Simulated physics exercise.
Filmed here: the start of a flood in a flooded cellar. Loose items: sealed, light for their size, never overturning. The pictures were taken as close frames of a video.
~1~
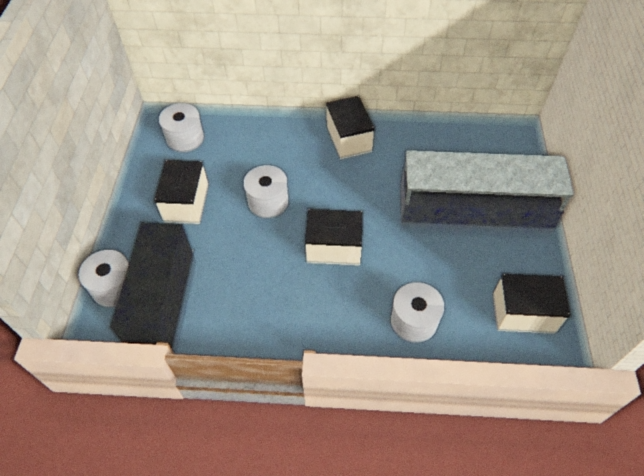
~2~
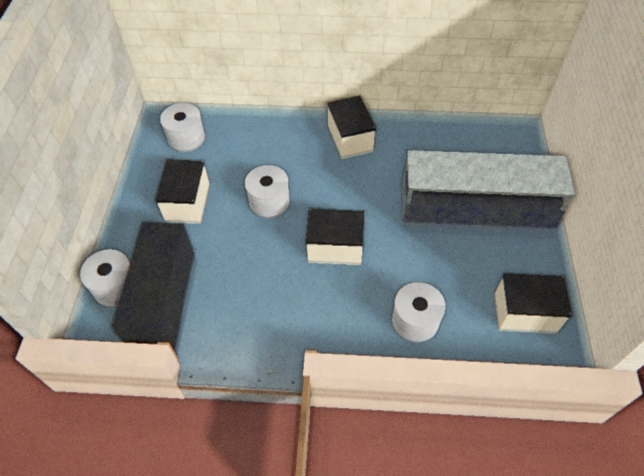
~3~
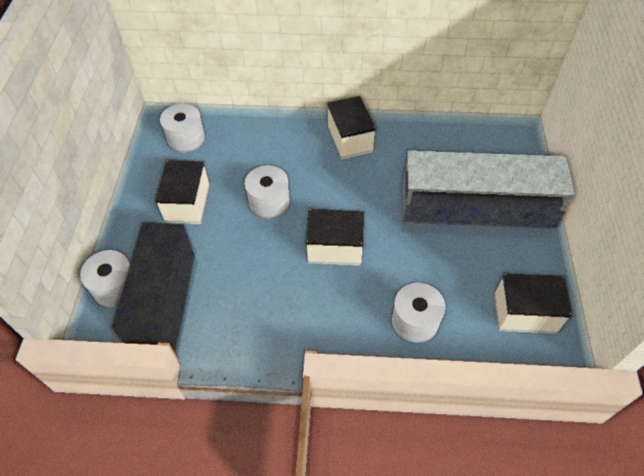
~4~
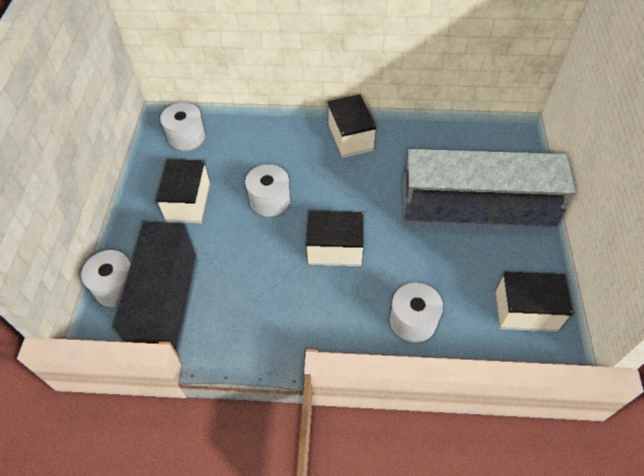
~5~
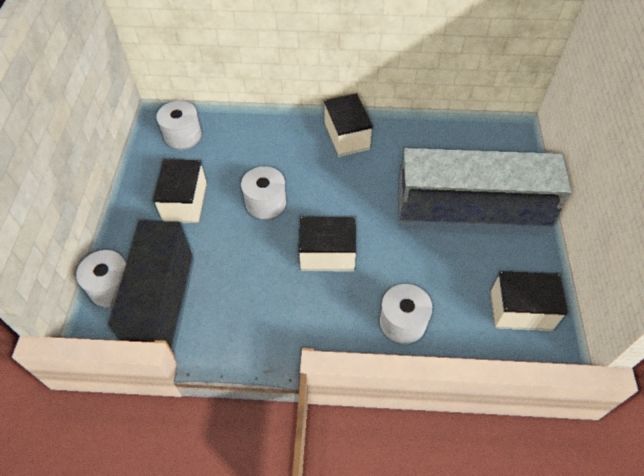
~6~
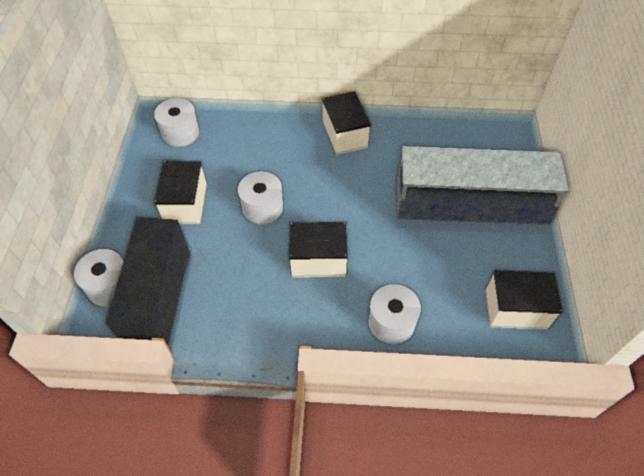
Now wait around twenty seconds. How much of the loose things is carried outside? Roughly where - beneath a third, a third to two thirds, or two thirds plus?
It will most likely fall inside the middle range.
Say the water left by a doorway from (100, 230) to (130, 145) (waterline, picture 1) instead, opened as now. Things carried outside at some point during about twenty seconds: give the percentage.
I'd put it near 80 per cent.
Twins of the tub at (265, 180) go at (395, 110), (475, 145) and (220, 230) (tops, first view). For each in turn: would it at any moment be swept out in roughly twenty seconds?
Result list, first to last: Does not leave, does not leave, leaves.
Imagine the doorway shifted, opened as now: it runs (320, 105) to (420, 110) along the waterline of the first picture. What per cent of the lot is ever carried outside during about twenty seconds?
My figure is 60 %.
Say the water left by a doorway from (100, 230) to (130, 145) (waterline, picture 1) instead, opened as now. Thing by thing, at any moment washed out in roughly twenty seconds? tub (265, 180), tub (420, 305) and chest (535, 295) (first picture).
Answer, item by item: Lost, not lost, not lost.
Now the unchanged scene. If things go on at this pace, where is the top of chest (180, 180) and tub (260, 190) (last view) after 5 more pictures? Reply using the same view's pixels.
I'd say around (205, 209) for the first and around (254, 236) for the second.
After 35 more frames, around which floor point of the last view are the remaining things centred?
I'd say roughly (249, 266).
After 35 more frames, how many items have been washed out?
Total: 4.
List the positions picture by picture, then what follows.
In the first picture, a chest at (334, 226), afloat; a tub at (419, 304) floats; 0 of 8 have shifted.
In the second picture, a chest at (336, 226), afloat; a tub at (420, 304), afloat; 0 of 8 have shifted.
In the third picture, a chest at (336, 226) floats; a tub at (420, 305), afloat; 0 of 8 have shifted.
In the fourth picture, a chest at (335, 228), afloat; a tub at (418, 305) floats, close to its start; 0 of 8 have shifted.
In the fifth picture, a chest at (328, 233) floats, close to its start; a tub at (407, 306) floats, close to its start; 2 of 8 have shifted.
In the sixth picture, a chest at (318, 239), afloat, close to its start; a tub at (396, 306) floats, close to its start; 4 of 8 have shifted.
A moment on, 0 of 8 are out; 8 afloat.
Next, 4 of 8 are out; 4 afloat.
Later, 4 of 8 are out; 4 afloat.
In the end, 5 of 8 are out; 3 afloat.
